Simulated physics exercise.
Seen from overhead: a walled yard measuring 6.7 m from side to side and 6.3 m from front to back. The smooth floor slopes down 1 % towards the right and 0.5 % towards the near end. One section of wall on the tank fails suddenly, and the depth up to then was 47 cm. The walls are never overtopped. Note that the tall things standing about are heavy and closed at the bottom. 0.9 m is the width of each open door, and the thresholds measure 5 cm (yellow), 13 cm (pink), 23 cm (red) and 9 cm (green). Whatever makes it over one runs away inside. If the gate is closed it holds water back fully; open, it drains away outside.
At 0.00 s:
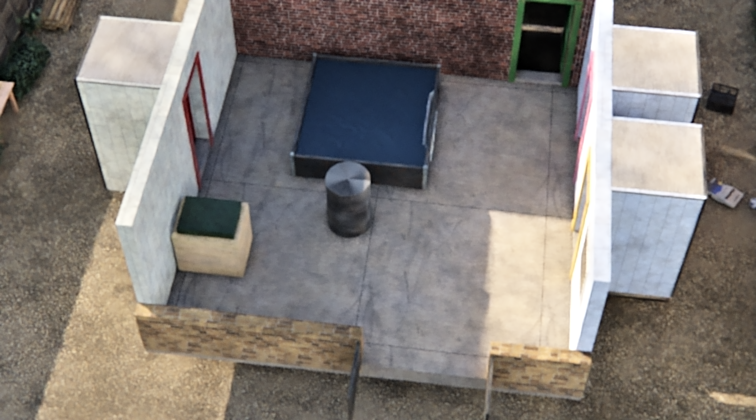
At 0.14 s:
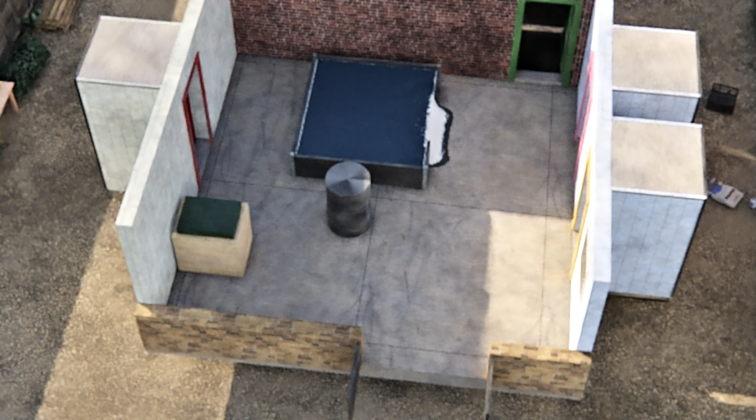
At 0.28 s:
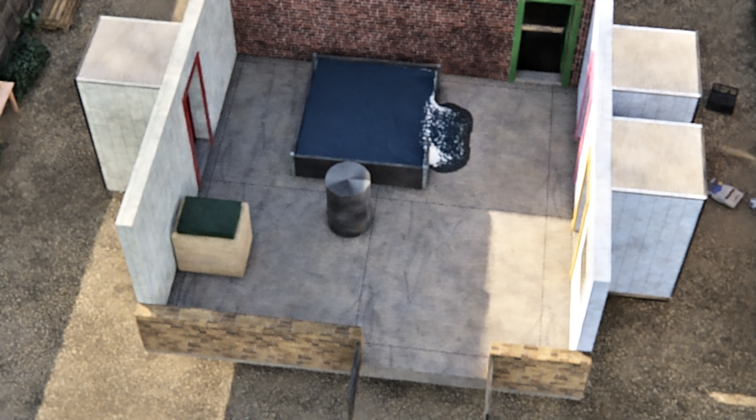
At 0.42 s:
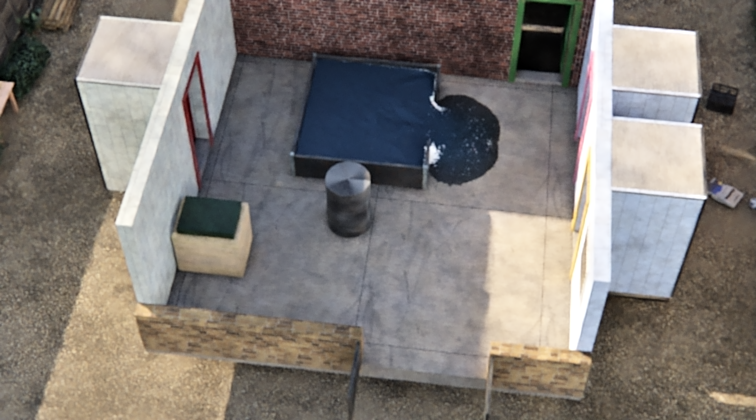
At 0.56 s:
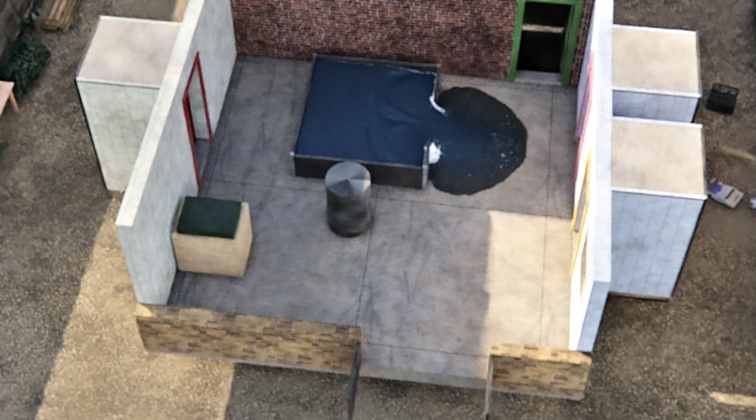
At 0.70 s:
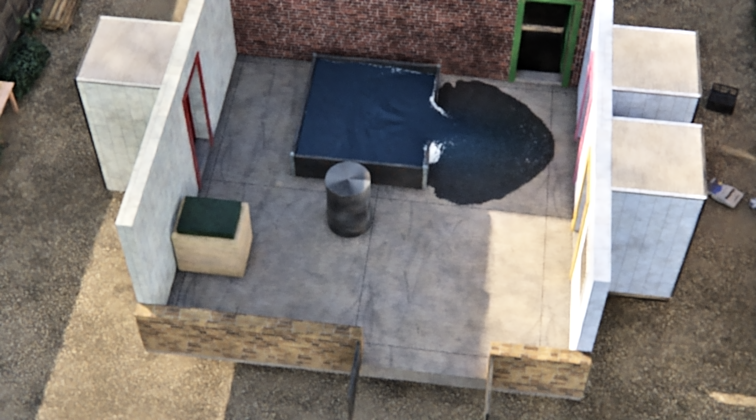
In this clip, seen from above, dark water breaks through the right side of a low rectangular tank in a walled yard and spreads rightward across the grey floor in a widening, rounded pool, while the nearby barrel stays still.
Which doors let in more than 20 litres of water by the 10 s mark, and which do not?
By then, the yellow door lets in more than that, the pink door lets in more than that, the red door does not, the green door lets in more than that.
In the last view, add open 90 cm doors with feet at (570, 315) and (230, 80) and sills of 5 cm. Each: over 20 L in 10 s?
More, less.
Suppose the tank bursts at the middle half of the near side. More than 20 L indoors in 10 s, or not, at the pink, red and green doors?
Compared with the limit, pink is lower, red is lower and green is lower.
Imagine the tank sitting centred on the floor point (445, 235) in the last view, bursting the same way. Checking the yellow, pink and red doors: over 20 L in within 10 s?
At the yellow door the limit is surpassed, at the pink door not exceeded, at the red door not exceeded.
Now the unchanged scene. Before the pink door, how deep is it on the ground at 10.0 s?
I'd put it near 12.5 cm.
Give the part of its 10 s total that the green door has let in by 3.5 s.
I'd put it at about 45 per cent by that point.
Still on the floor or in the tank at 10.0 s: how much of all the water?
Roughly 76 per cent is still there.
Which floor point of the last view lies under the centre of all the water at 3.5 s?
Its balance point sits around (437, 145).
After 1.4 s water covers 20 % of the floor and is deepest (28 cm) near (441, 139); yellow door not reached, pink door 24 cm at the sill, 17 L in, red door not reached, green door 5 cm at the sill, 0 L in.
After 2.2 s water covers 25 % of the floor and is deepest (31 cm) near (569, 109); yellow door 10 cm at the sill, 1 L in, pink door 28 cm at the sill, 68 L in, red door not reached, green door 17 cm at the sill, 6 L in.
After 3.5 s water covers 30 % of the floor and is deepest (22 cm) near (567, 167); yellow door 10 cm at the sill, 19 L in, pink door 23 cm at the sill, 145 L in, red door not reached, green door 19 cm at the sill, 65 L in.
After 6.0 s water covers 50 % of the floor and is deepest (19 cm) near (570, 95); yellow door 9 cm at the sill, 39 L in, pink door 18 cm at the sill, 188 L in, red door not reached, green door 16 cm at the sill, 120 L in.
After 10.0 s water covers 75 % of the floor and is deepest (13 cm) near (559, 374); yellow door 7 cm at the sill, 56 L in, pink door 12 cm at the sill, 201 L in, red door not reached, green door 9 cm at the sill, 147 L in.
